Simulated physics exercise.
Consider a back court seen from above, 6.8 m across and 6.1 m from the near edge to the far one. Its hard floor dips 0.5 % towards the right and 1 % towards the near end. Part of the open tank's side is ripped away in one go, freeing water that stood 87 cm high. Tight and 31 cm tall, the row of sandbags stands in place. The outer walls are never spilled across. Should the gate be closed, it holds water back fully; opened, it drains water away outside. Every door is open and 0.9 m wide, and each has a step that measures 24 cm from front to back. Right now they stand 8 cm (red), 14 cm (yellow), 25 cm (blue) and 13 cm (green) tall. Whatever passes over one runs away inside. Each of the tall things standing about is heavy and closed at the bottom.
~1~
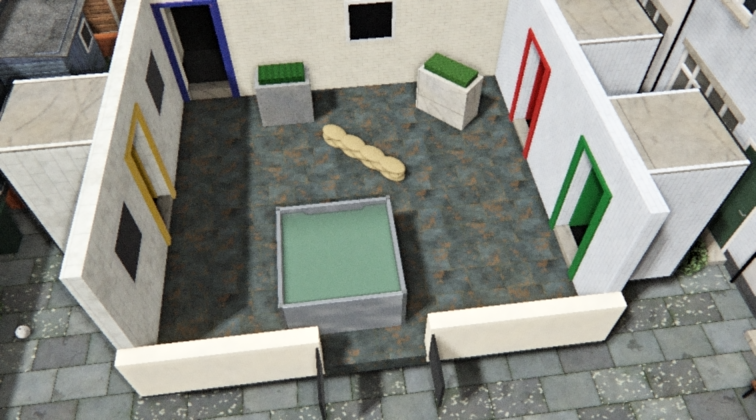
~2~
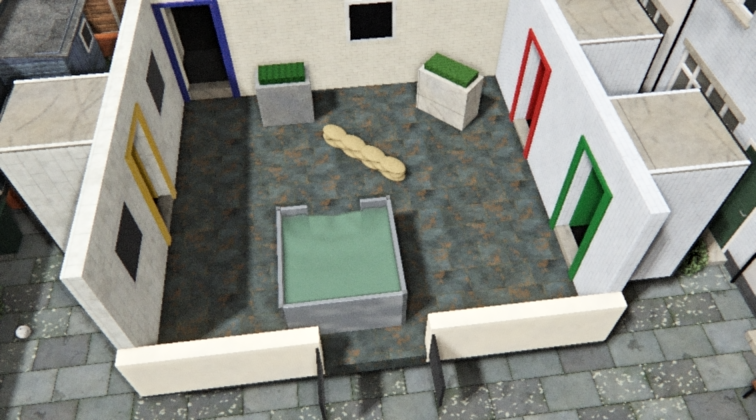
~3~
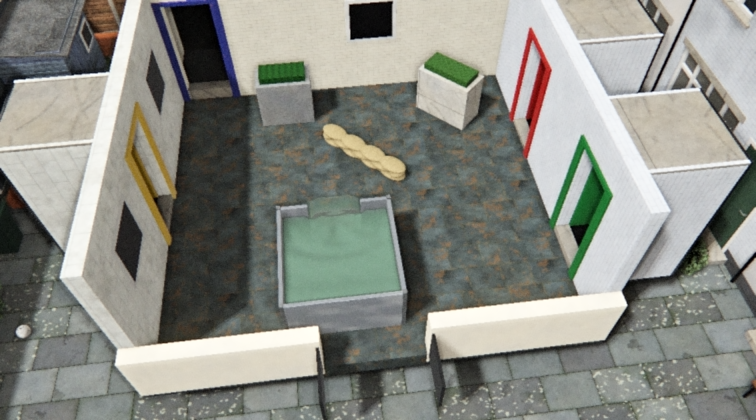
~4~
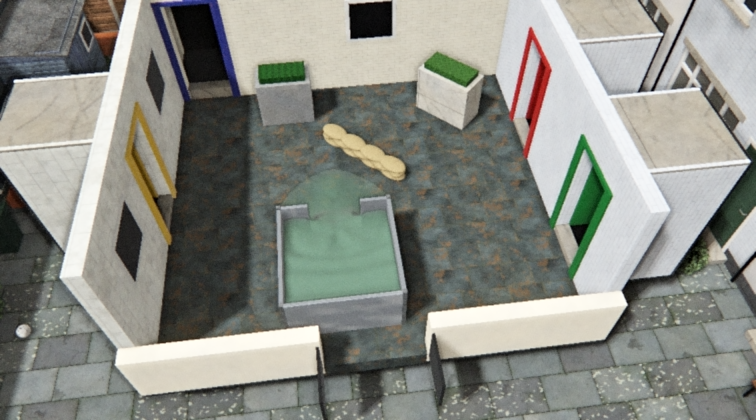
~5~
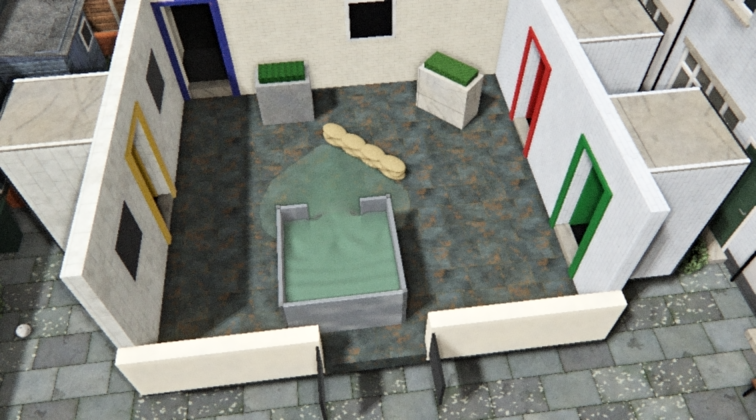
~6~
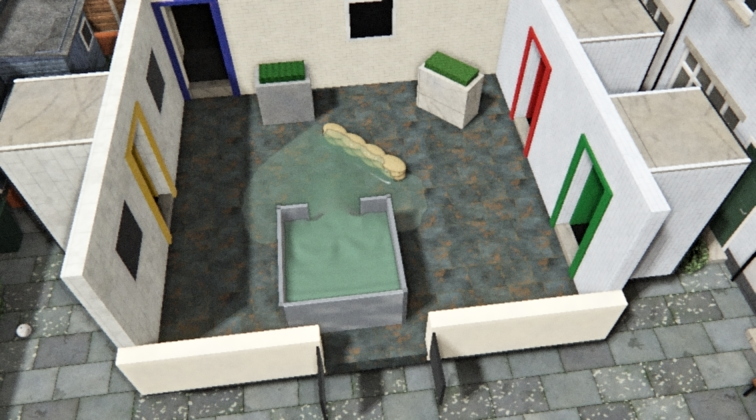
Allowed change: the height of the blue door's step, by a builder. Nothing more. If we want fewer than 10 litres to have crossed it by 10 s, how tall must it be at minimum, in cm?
It needs to be roughly 26 cm tall.
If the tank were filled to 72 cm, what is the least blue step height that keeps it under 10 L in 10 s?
Something near 20 cm should do.
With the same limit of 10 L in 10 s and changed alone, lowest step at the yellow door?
Yellow: Roughly 6.5 cm.
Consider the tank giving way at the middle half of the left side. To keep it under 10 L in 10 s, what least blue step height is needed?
It needs to be about 19 cm high.
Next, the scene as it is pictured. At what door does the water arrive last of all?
The green one comes last.
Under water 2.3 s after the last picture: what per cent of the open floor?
Around 50 per cent of the free floor.
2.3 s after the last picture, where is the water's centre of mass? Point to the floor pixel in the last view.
(310, 202), roughly.
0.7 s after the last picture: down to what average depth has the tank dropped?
About 54 cm.
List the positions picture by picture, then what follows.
The open tank at (338, 252) is whole and still, 87 cm deep; the blue door at (201, 60) is dry, in the first frame.
The gap is on the far side, the front 0.4 m out at a hidden place; the back of the open tank holds 87 cm, in the second frame.
The front is at (318, 200), 0.9 m from the gap on the far side; 0.9 m2 of floor is wet, 87 cm left at the back, in the third frame.
The gap is on the far side, the front 1.6 m out at (325, 172); the back of the open tank holds 82 cm, in the fourth frame.
The gap is on the far side, the front 2.2 m out at (322, 147); the back of the open tank holds 74 cm, in the fifth frame.
Water pours out on the far side and has run 2.8 m, to (312, 129); about 6 cm deep outside, 75 cm at the back; 2.3 m in a straight line remain to the blue door at (201, 59), in the sixth frame.
Then, 0.7 s after the last picture water covers 30 % of the floor, deepest (41 cm) near (366, 170); it has not reached the blue door.
Then, 2.3 s after the last picture water covers 50 % of the floor, deepest (33 cm) near (190, 133); 24 cm at the blue door, 6 litres in over its 25 cm step.
Then, 9.3 s after the last picture water covers 95 % of the floor, deepest (14 cm) near (156, 370); 5 cm at the blue door, 12 litres in over its 25 cm step.
At the blue door as built, the water peaked near 27 cm, 1.9 s after the last picture.
With a step of 21 cm, 27 litres would have come in within the 10 s; with 28.5 cm, 5 litres. So under 10 litres takes about 26 cm.
